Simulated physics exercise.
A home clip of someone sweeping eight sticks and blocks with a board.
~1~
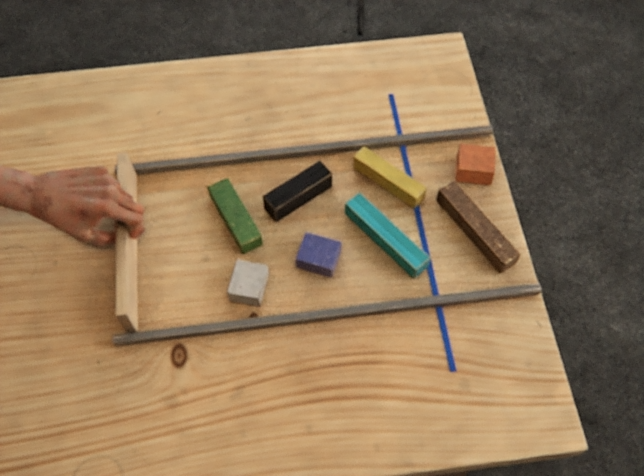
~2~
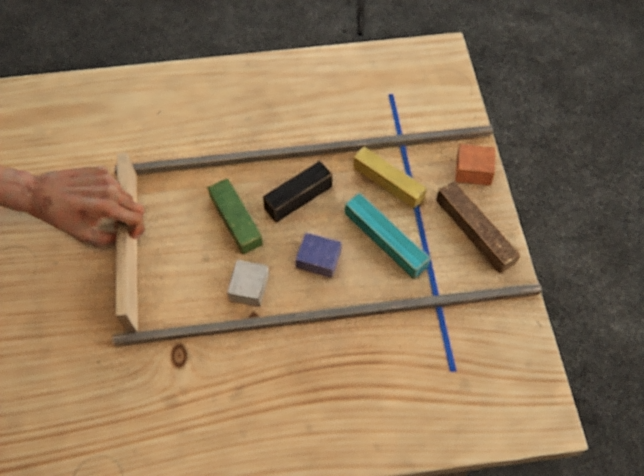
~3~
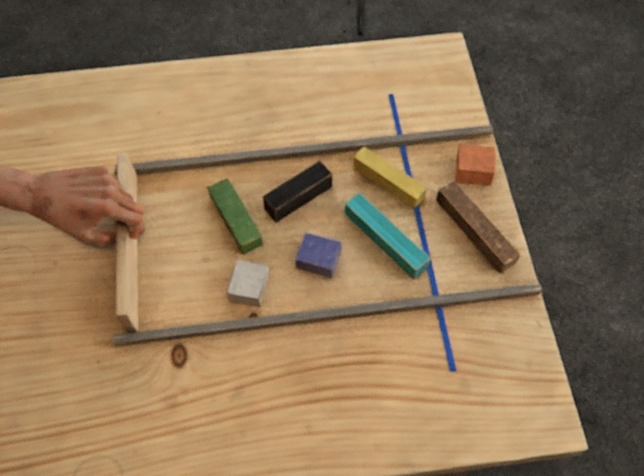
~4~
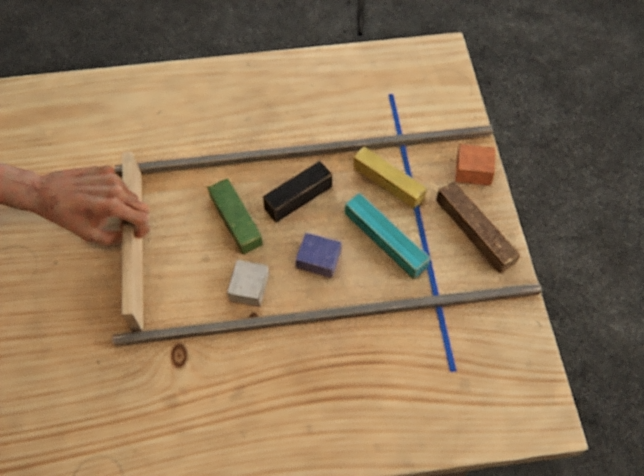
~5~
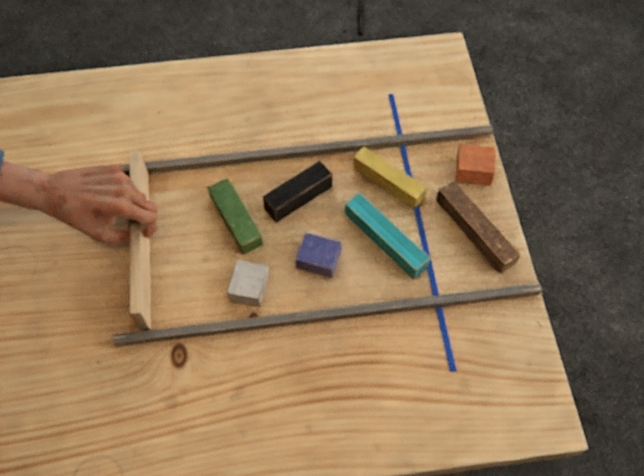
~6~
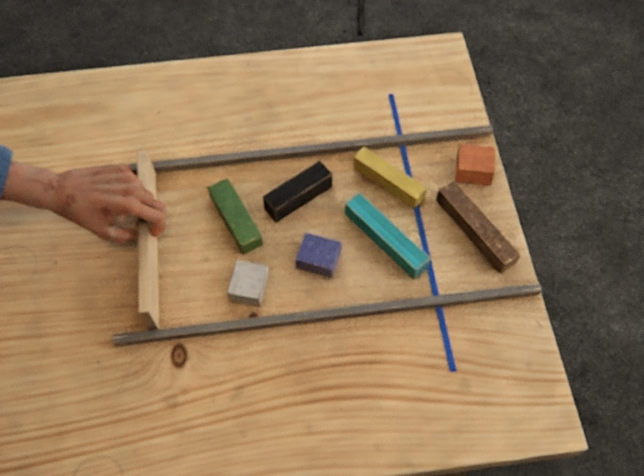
We see a hand holding a wooden board upright between two rails on a table, at first nearly still, then sliding it slightly right toward colourful sticks and blocks, which stay unmoved around a blue line.
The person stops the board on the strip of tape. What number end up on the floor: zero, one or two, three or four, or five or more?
In the end the number that fall off is one or two.
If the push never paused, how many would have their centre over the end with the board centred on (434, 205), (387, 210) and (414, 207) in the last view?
In that order 2, 0 and 1.
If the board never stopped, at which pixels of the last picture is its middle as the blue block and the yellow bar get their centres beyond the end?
At (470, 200) for the blue block; at (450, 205) for the yellow bar.
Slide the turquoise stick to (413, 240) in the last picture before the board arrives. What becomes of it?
It stays on.
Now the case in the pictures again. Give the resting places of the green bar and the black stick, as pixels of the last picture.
First (427, 196), then (445, 176).
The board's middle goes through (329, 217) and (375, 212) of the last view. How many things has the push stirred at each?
At the one place 6, at the other 7.
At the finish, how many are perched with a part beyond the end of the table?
That would be 2.
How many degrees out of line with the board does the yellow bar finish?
Near 25 degrees.
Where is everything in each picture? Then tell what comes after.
The first picture shows orange block (475, 164); brown bar (477, 226); yellow bar (389, 177); board (127, 240); tape (419, 218).
The second picture shows brown bar (477, 226); blue block (319, 255).
The third picture shows yellow bar (389, 177); board (127, 240).
The fourth picture shows orange block (475, 165); black stick (298, 191).
The fifth picture shows brown bar (477, 226); turquoise stick (386, 235).
The sixth picture shows orange block (475, 165); brown bar (477, 226); yellow bar (389, 177); board (148, 237); tape (419, 218).
Soon after, none off yet; orange block at rest near (475, 165); brown bar at rest near (477, 226); yellow bar at rest near (389, 177).
At rest, the number that fall off is one or two; fallen, brown bar.
